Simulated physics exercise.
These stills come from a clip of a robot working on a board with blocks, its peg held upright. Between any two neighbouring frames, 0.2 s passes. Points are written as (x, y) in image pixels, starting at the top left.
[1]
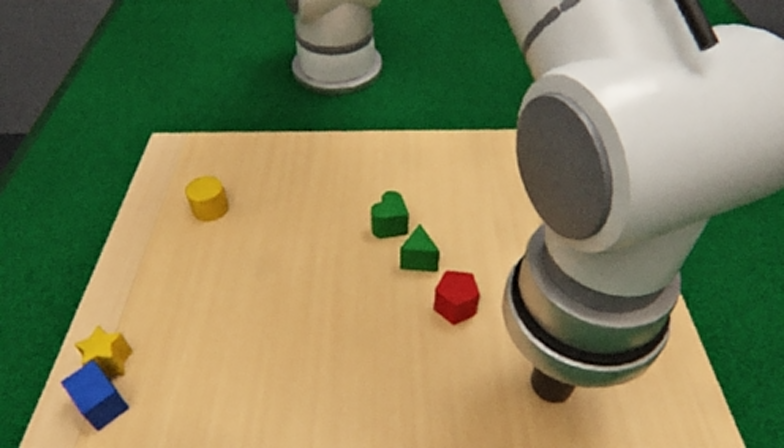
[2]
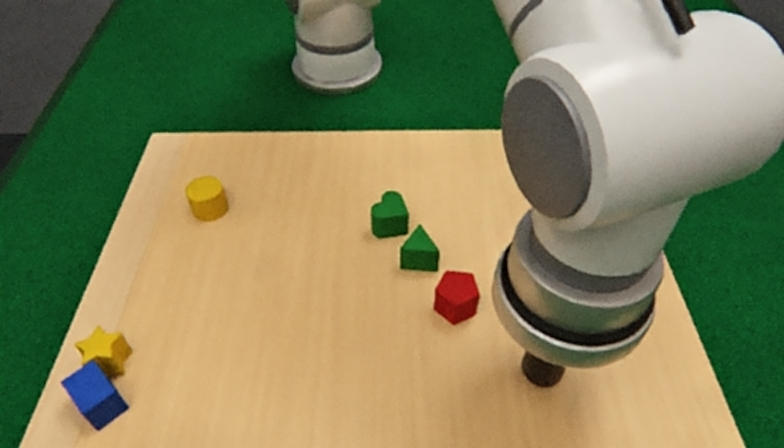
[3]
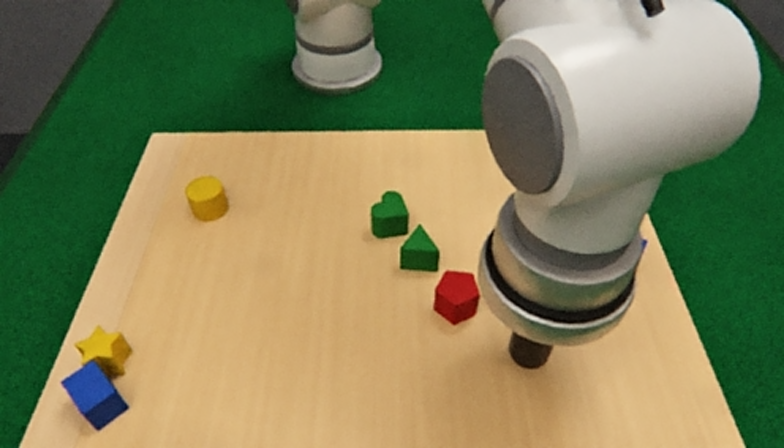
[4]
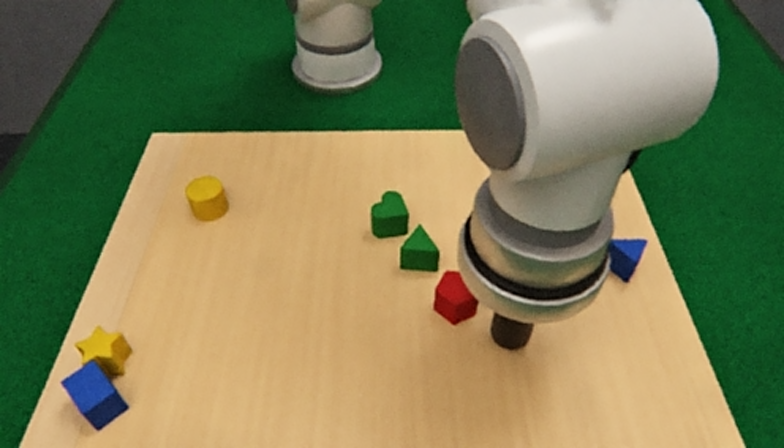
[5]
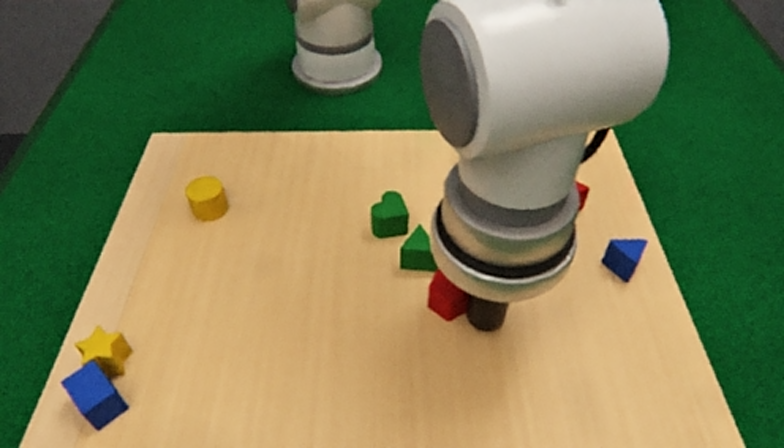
The robot arm moves up and left across the board and nudges the red pentagon slightly left.
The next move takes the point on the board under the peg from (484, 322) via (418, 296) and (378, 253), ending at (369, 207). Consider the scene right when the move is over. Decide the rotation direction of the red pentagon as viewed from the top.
It twists against the clock when seen from above.
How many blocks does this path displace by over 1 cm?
By the end of the path, two blocks have moved more than about a centimetre.
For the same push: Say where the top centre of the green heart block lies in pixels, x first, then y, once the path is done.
At roughly (400, 183).
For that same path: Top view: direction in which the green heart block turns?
Viewed from overhead, the green heart block winds up turned clockwise.
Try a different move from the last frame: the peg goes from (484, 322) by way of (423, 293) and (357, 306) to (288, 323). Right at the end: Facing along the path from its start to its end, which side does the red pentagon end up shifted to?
Shifted right.
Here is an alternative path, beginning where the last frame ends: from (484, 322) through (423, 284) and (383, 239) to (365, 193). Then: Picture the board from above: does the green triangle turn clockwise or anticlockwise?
Clockwise.
What follows on the original path. One third of the way, peg (418, 289); green triangle (419, 238), turned 15° clockwise; red pentagon (386, 255).
Two thirds of the way, peg (378, 246); green triangle (419, 235), turned 40° clockwise; red pentagon (341, 233), turned 70° anticlockwise.
At the end, peg (369, 200); green heart block (400, 183), turned 90° clockwise; green triangle (419, 235), turned 40° clockwise; red pentagon (339, 232), turned 75° anticlockwise.
